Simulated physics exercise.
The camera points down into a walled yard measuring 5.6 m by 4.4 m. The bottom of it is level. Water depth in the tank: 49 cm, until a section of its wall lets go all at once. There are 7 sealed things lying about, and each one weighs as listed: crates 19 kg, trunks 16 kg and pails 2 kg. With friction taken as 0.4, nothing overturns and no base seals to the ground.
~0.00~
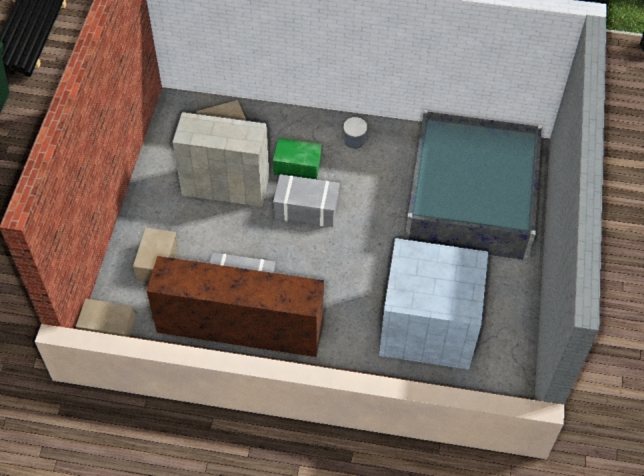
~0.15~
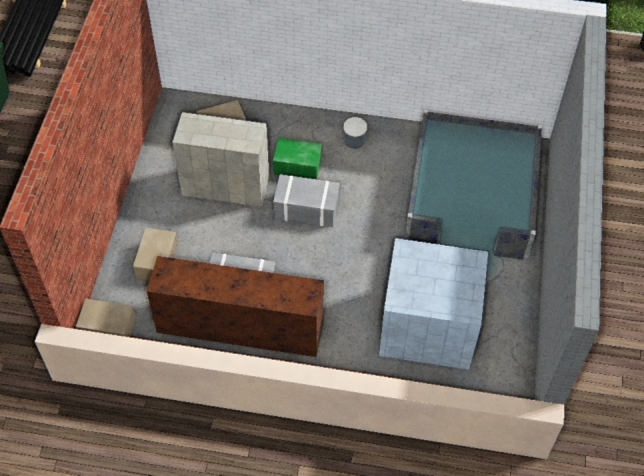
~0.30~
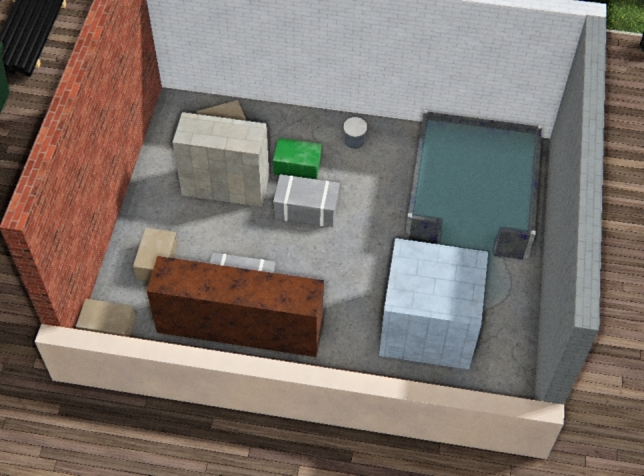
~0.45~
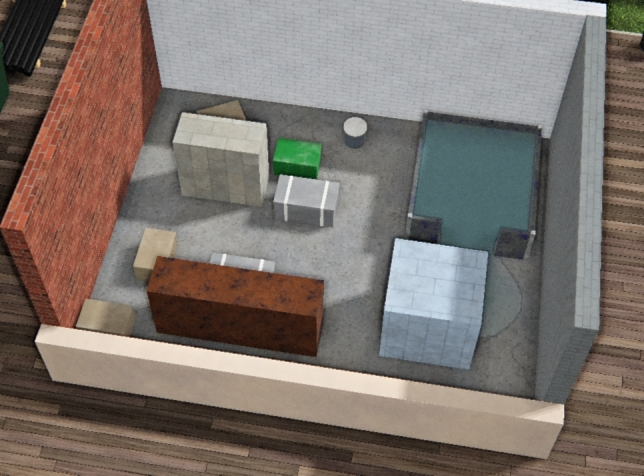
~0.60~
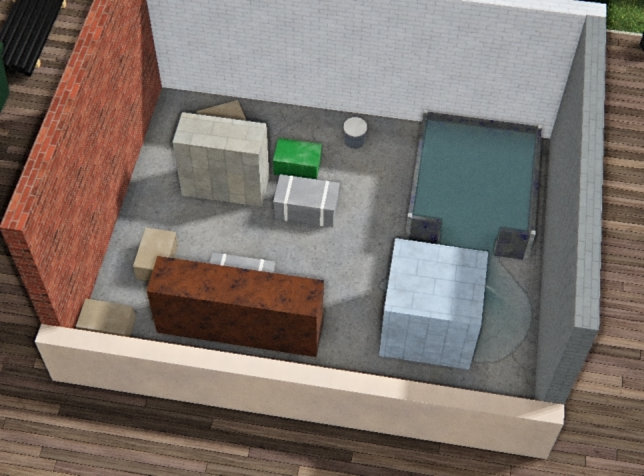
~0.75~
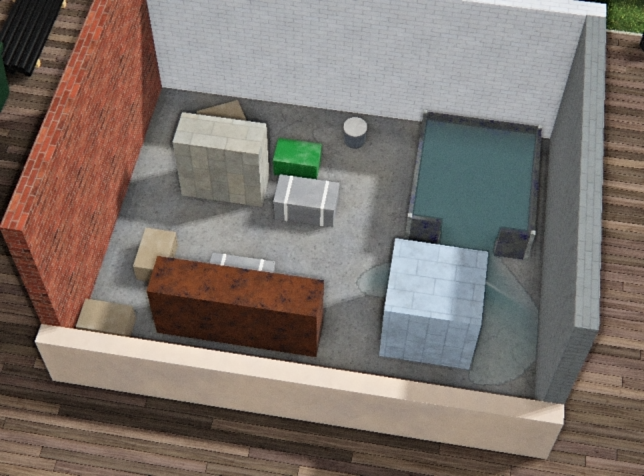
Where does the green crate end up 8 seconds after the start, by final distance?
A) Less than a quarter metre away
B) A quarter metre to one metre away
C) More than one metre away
The answer is A.
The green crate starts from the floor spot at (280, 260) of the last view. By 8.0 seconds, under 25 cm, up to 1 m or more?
Well, it edges along somewhat.
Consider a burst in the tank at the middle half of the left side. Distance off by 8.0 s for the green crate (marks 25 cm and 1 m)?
Under that change, the green crate covers a big distance.
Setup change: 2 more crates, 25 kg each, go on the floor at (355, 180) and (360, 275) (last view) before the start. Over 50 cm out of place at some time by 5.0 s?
In the order asked: Shy of the mark; clear of the mark.
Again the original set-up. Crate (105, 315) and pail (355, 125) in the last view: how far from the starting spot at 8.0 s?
100 cm and 150 cm, respectively.
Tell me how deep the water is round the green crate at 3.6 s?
Close to 4 centimetres.
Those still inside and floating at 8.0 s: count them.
Then: 2.
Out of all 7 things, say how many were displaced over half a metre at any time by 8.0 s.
It adds up to 4.
After 1.6 s the green crate is near (297, 152), 0.0 m from its start, aground; 0 afloat.
After 3.6 s the green crate is near (298, 152), 0.0 m from its start, aground; 2 afloat.
After 5.6 s the green crate is near (298, 152), 0.0 m from its start, aground; 3 afloat.
After 8.0 s the green crate is near (298, 151), 0.0 m from its start, aground; 2 afloat.
